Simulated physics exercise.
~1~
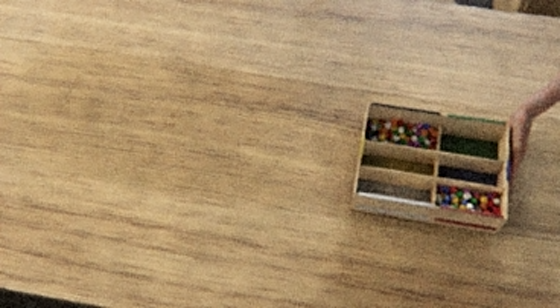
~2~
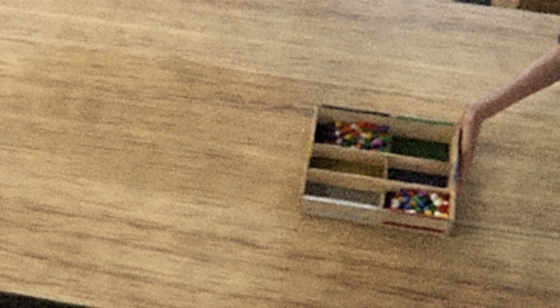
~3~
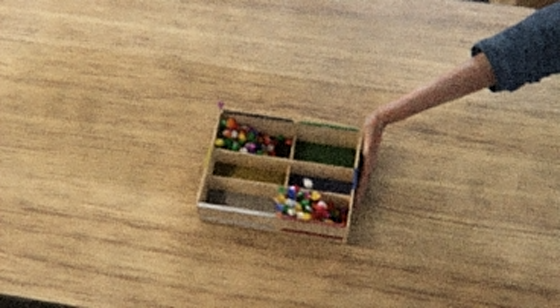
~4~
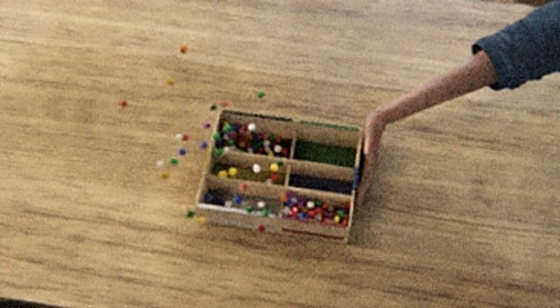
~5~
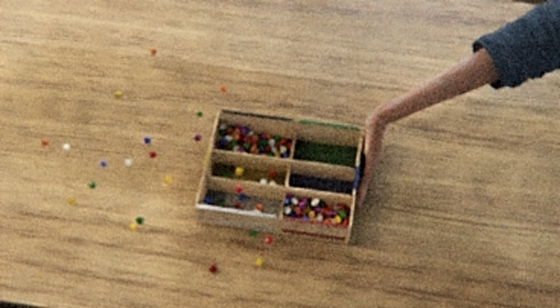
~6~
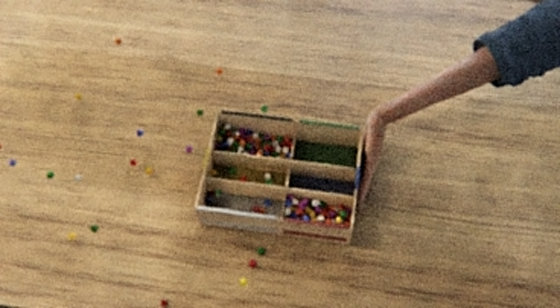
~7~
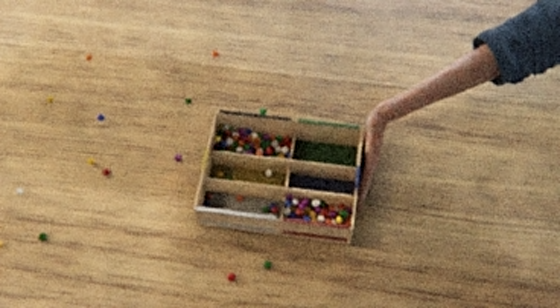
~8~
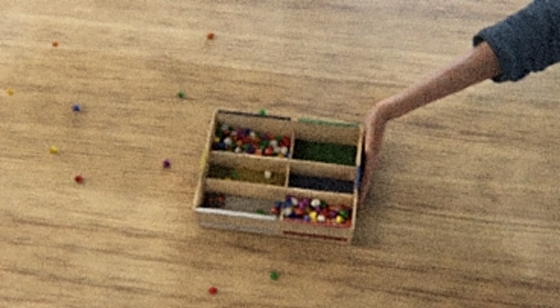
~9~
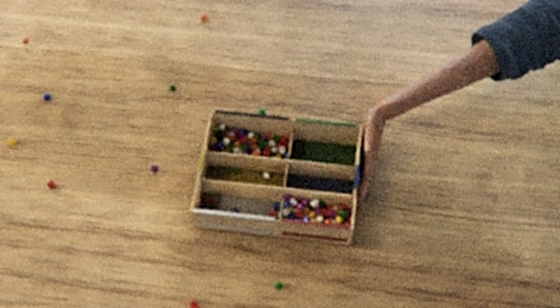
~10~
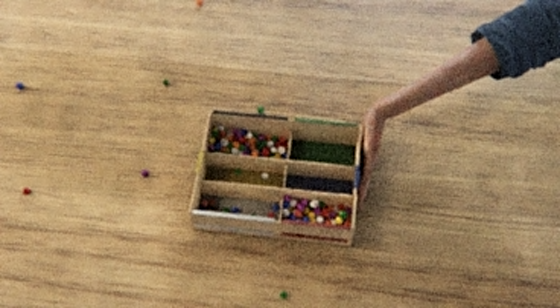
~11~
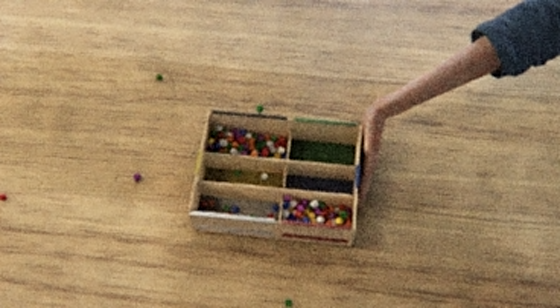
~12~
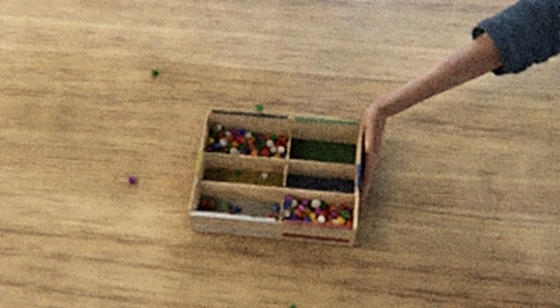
At the start, a hand at the right edge holds a shallow wooden tray divided into six compartments, with small colourful marbles in two of them, on a wooden tabletop. The hand and tray slide left, and a blue-grey sleeve comes into view. The tray stops abruptly, and marbles jump leftward, some landing in neighbouring compartments and others spilling onto the table. The loose ones scatter and roll outward, many leaving view. At the end, the tray sits still with the hand against its right side, most marbles inside and a few strays around it.
